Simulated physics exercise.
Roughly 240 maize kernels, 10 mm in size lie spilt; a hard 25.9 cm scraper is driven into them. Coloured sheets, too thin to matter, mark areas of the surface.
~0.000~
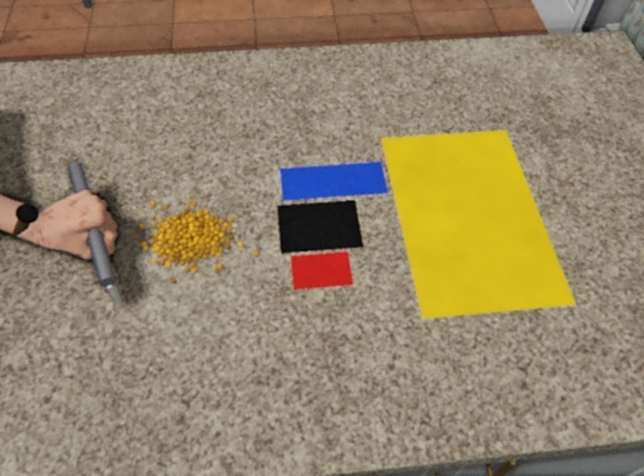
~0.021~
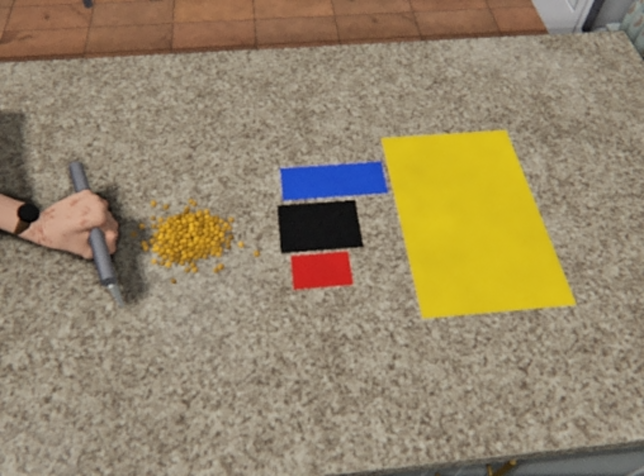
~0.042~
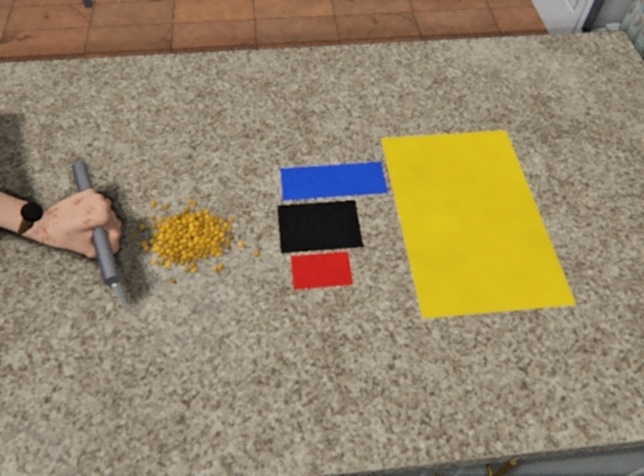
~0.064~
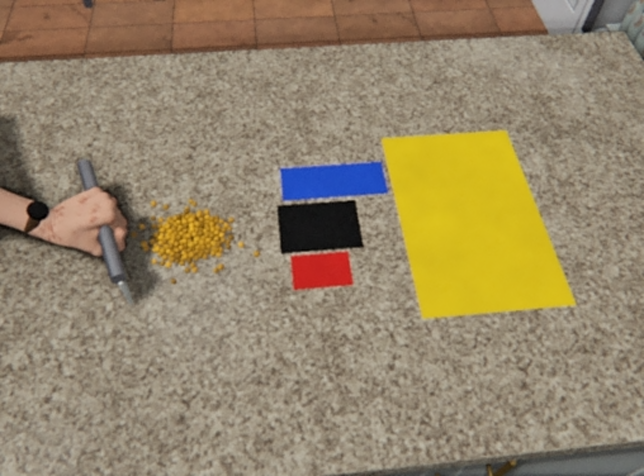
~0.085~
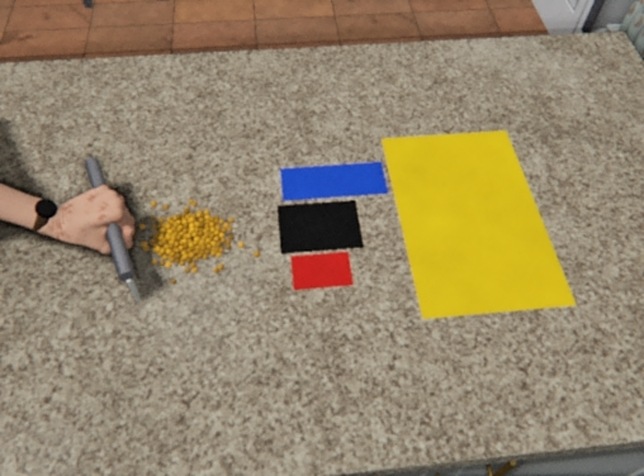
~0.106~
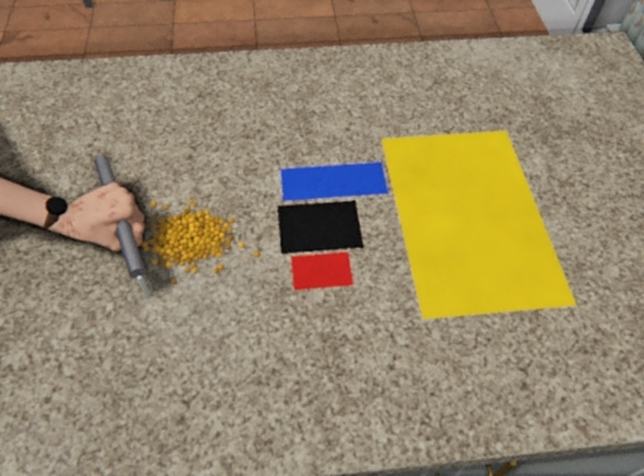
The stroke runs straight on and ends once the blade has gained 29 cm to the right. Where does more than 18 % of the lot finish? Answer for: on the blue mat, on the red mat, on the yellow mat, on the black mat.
Blue mat: Above, red mat: Below, yellow mat: Below, black mat: Above.
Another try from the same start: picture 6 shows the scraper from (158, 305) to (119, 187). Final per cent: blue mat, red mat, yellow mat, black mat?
Blue mat 5, red mat 10, yellow mat 0, black mat 25.
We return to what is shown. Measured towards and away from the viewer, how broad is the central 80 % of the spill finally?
Roughly 18 cm.
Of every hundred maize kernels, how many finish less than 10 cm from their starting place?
About 0 per cent.
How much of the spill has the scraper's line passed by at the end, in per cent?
Some 5 per cent.
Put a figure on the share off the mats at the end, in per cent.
Roughly 25 per cent.
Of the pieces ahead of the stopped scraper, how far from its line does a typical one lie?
Roughly 7 cm.
After 0.31 s, scraper 21 cm from its start, spill 16 cm wide; off the mats 100 %.
After 0.50 s, scraper 30 cm from its start, spill 21 cm wide; black mat 40 %, blue mat 30 %, off the mats 25 %.
Then, at 0.68 s, scraper 30 cm from its start, spill 23 cm wide; black mat 40 %, blue mat 35 %, off the mats 25 %.
At rest (1.0 s), red mat 0 %, black mat 40 %, blue mat 35 %, yellow mat 0 %, off the mats 25 %.
